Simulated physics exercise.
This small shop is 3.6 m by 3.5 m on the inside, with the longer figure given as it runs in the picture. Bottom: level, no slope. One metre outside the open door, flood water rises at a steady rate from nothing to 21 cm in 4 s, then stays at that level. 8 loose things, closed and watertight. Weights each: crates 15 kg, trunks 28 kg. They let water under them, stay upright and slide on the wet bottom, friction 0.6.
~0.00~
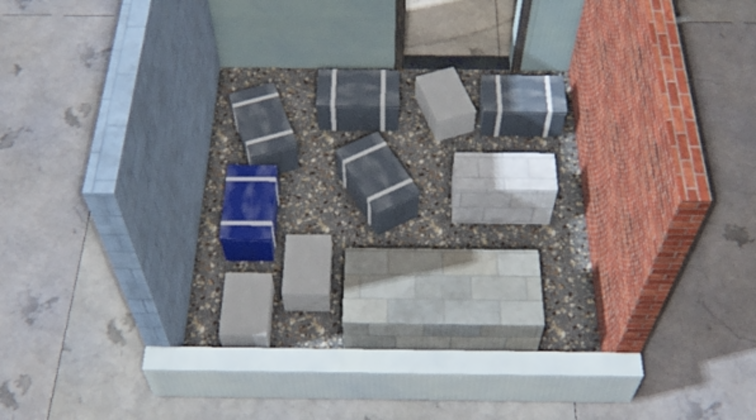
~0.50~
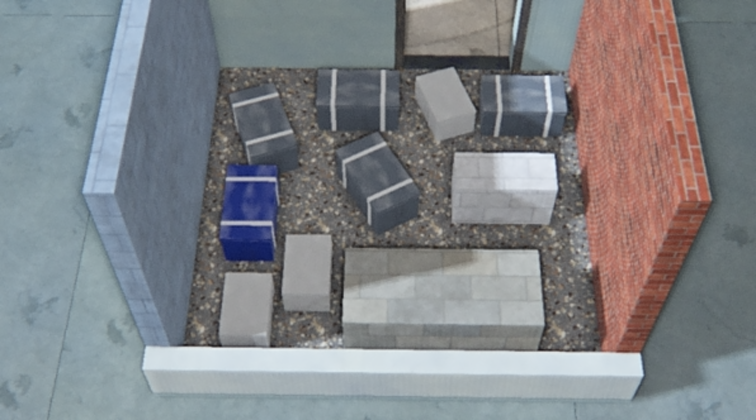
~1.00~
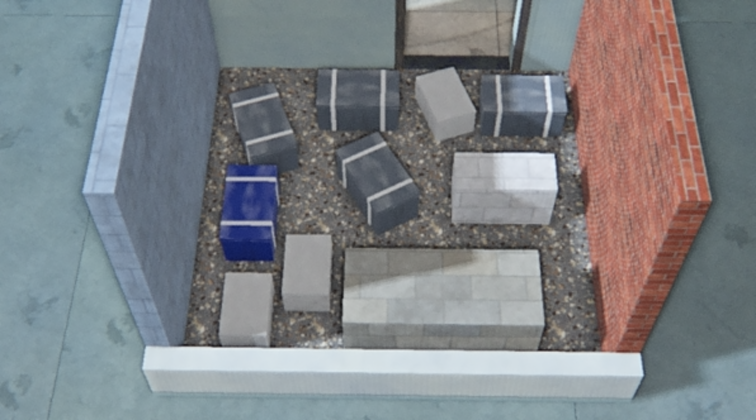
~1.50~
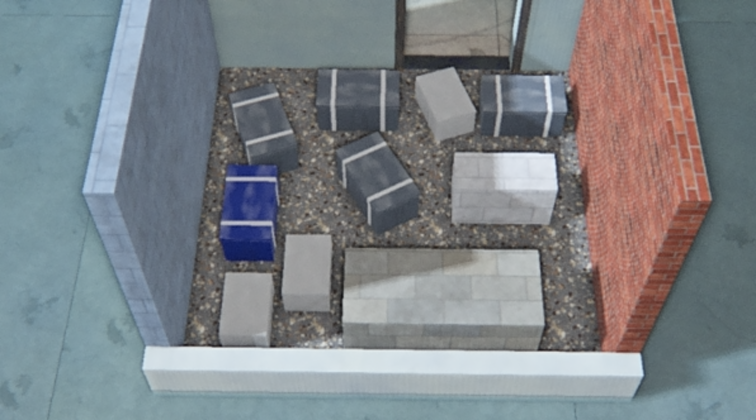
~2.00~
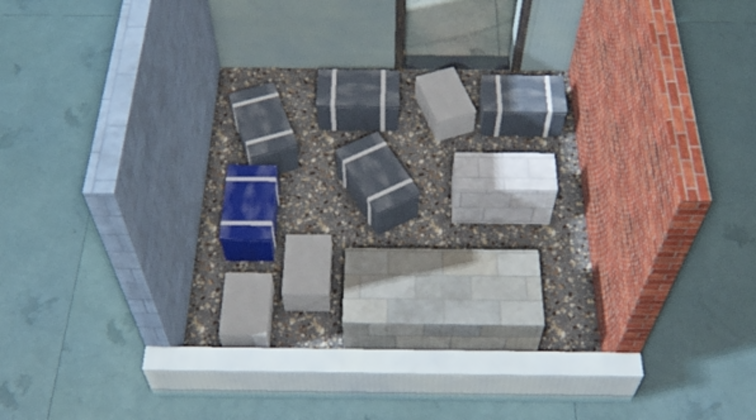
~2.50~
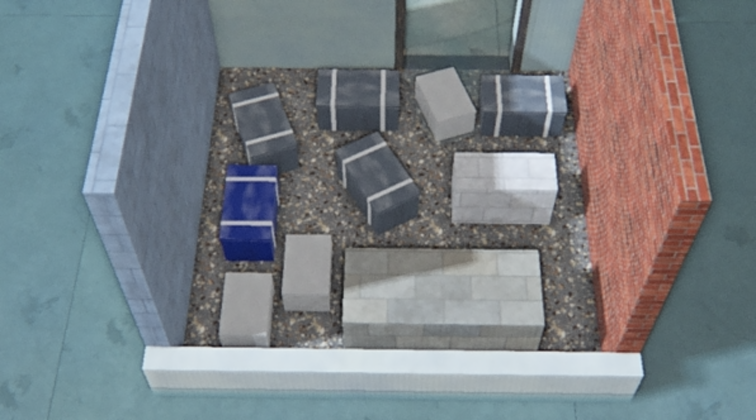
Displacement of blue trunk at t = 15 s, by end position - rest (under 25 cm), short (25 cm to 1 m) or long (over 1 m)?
Long.
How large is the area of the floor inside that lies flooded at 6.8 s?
About 8.0 m2.
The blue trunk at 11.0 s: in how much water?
About 17 cm.
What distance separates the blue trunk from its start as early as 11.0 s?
I'd guess some 50 cm by then.
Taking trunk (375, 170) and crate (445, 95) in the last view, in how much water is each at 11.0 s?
Some 16 cm at the first, some 12 cm at the second.
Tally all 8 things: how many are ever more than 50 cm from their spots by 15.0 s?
I make it 6.
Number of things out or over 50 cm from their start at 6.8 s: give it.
At that time I count 2.
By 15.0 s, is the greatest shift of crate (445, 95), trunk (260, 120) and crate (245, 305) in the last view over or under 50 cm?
Result, in order: Bigger / bigger / not bigger.
After 3.5 s the blue trunk is near (249, 201), 0.0 m from its start, aground; 0 afloat.
After 6.8 s the blue trunk is near (248, 201), 0.0 m from its start, aground; 2 afloat.
After 11.0 s the blue trunk is near (216, 238), 0.5 m from its start, afloat; 8 afloat.
After 15.0 s the blue trunk is near (240, 80), 1.4 m from its start, afloat; 8 afloat.
